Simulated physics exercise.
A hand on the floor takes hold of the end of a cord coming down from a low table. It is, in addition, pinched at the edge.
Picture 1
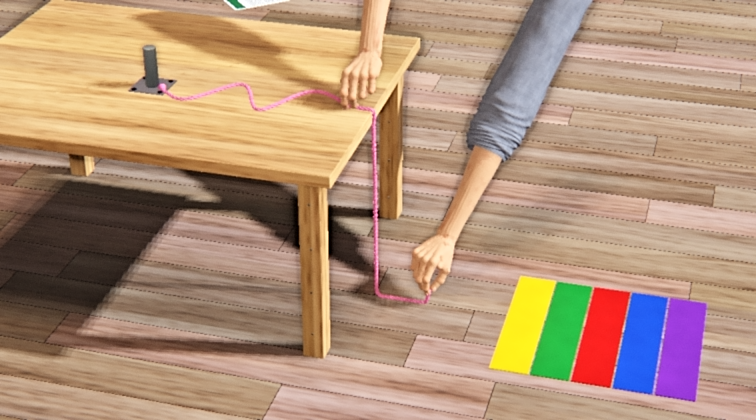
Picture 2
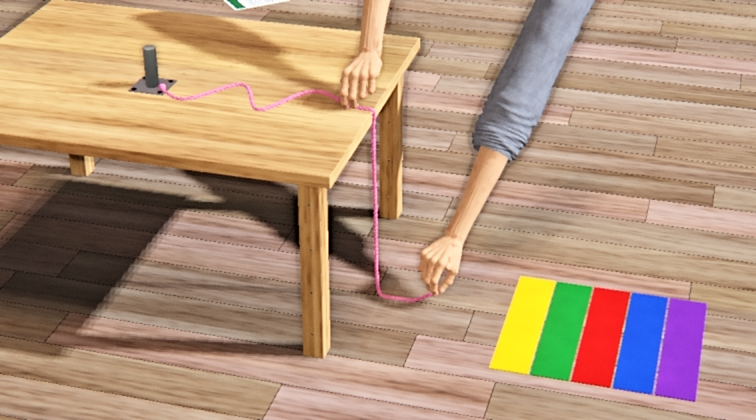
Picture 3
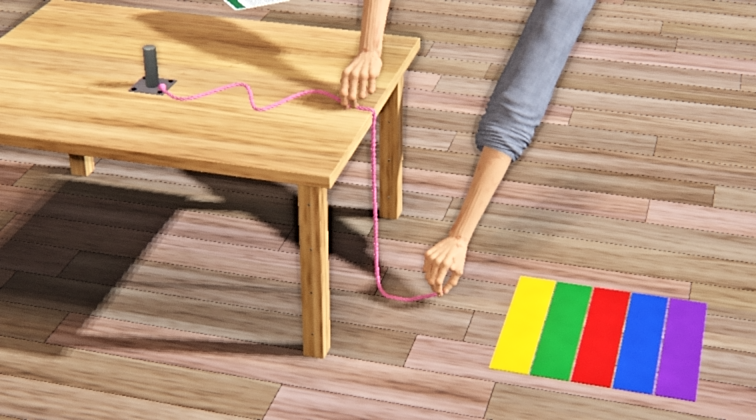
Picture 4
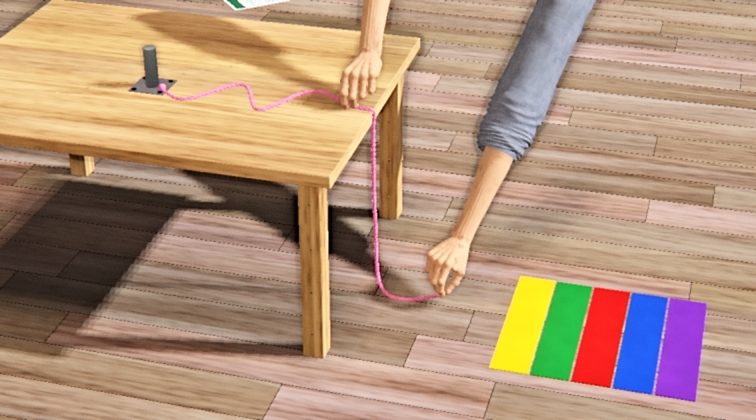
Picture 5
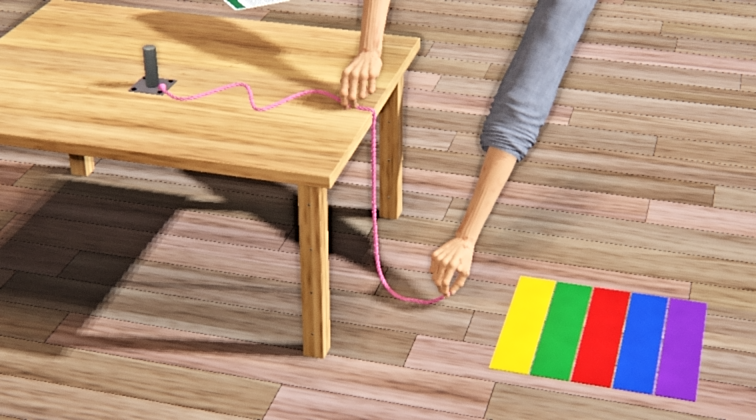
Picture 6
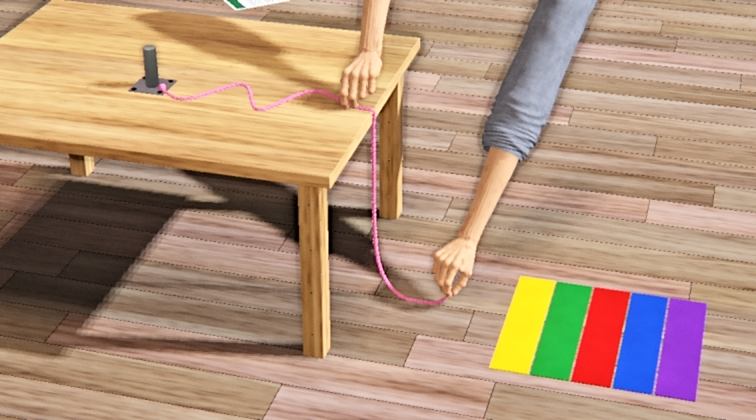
Hand near the floor drawing the end of a pink cord slightly right while another hand pinches it at the table edge.
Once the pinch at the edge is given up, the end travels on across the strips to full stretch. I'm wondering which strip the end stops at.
It stops at the purple strip.
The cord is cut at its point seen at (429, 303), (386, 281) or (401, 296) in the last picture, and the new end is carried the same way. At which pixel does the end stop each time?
The pixels come out at around (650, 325), (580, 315) and (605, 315), one per try.
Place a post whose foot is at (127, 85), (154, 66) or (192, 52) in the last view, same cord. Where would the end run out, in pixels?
Try by try: (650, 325), (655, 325) and (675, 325).
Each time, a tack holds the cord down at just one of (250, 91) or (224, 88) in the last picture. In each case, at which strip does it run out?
Try by try: Blue, then blue.
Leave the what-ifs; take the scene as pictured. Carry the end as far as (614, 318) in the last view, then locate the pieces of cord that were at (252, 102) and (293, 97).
The first goes to (305, 104), the other to (369, 110).
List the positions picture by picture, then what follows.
End (430, 290); yellow (514, 353); green (554, 360); red (595, 366); blue (636, 373); purple (678, 379), in the first frame.
End (438, 292); cord through (189, 99) (251, 95) (301, 94) (373, 118) (375, 199) (377, 279), in the second frame.
End (442, 292), in the third frame.
End (444, 293); cord through (189, 99) (251, 95) (301, 94) (373, 118) (374, 199) (378, 279), in the fourth frame.
End (449, 293), in the fifth frame.
End (451, 294); cord through (189, 99) (251, 95) (301, 94) (373, 118) (374, 199) (385, 279), in the sixth frame.
Soon after, end near (614, 318); over red.
Then, end near (657, 324); over blue.
At full stretch, end near (683, 328); over purple. Over purple.
